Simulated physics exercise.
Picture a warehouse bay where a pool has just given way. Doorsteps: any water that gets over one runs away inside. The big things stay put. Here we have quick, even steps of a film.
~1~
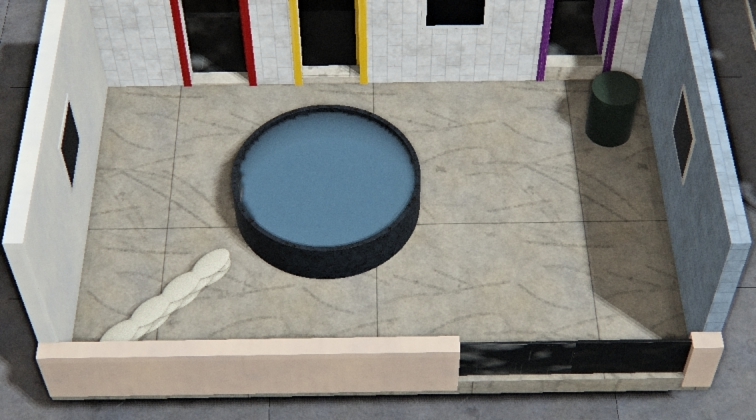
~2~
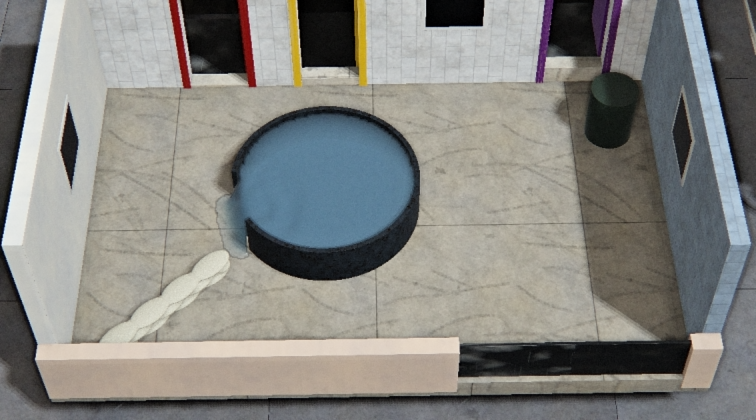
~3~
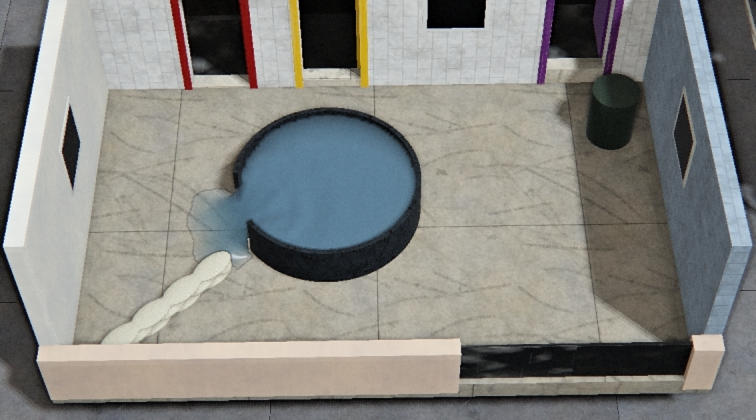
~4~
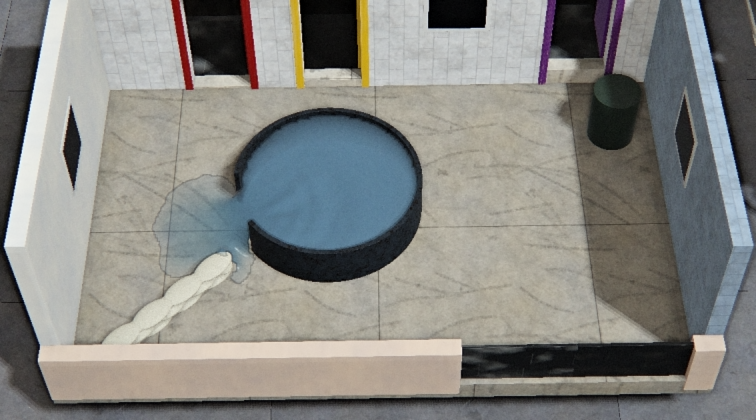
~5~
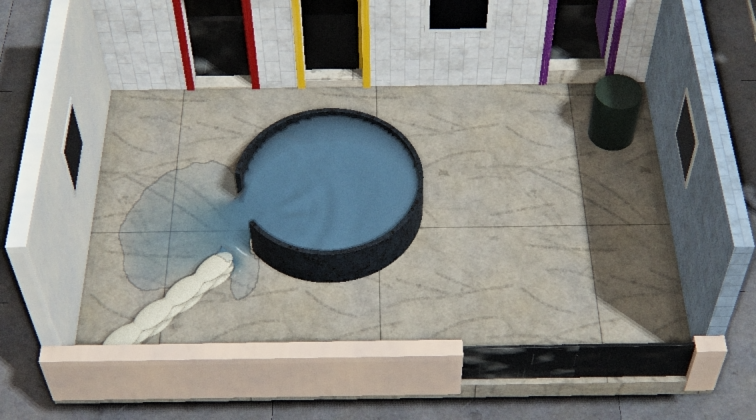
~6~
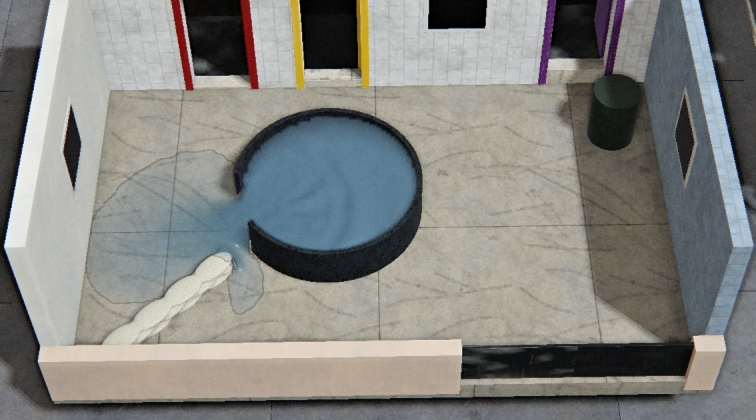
A round, dark-rimmed tank of blue water stands on the pale stone floor of a walled yard, seen from a fixed, raised viewpoint. White sandbags run diagonally at lower left, a dark green barrel stands at upper right, and red, yellow and purple trim edges the back doorways. A gap opens in the tank's left side, and water pours out, spreading leftward across the floor and around the bags' upper end.
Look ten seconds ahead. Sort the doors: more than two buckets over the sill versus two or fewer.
Sorted by door: Yellow door - two or fewer; red door - more than two; purple door - two or fewer.
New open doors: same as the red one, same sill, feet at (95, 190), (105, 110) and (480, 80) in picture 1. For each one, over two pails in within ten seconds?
Taking each in turn: Runs above, then runs above, then runs below.
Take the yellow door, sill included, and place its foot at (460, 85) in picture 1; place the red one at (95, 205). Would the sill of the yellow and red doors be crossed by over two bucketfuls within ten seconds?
Result - the yellow door one stays within limits while the red door one exceeds the limit.
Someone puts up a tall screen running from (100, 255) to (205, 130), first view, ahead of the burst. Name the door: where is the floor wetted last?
The purple door, I think.
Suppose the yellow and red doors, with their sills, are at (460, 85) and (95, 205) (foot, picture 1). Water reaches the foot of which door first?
I say the red-painted one.
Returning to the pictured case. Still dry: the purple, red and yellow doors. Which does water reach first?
From the pictures, my answer is the red door.
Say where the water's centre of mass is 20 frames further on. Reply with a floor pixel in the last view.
It is near (248, 226).
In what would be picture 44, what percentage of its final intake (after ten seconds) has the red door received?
The figure is near 25 per cent.
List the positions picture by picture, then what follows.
In the first frame, still water in the round tank at (326, 178).
In the second frame, the front is at (245, 254), out from the gap at (240, 215).
In the third frame, water pours out at (242, 218) and has run to (201, 200).
In the fourth frame, water pours out at (243, 219) and has run to (167, 264).
In the fifth frame, the front is at (137, 279), out from the gap at (244, 219).
In the sixth frame, the front is at (94, 273), out from the gap at (243, 219).
A moment on, water covers 20 % of the floor; the yellow door not reached, the red door not reached, the purple door not reached.
Next, water covers 25 % of the floor; the yellow door not reached, the red door not reached, the purple door not reached.
Then, water covers 35 % of the floor; the yellow door not reached, the red door under two buckets in, the purple door not reached.
Later, water covers 70 % of the floor; the yellow door wet at the sill, nothing in, the red door over two buckets in, the purple door not reached.
In the end, water covers 95 % of the floor; the yellow door wet at the sill, nothing in, the red door far over two buckets in, the purple door wet at the sill, nothing in.
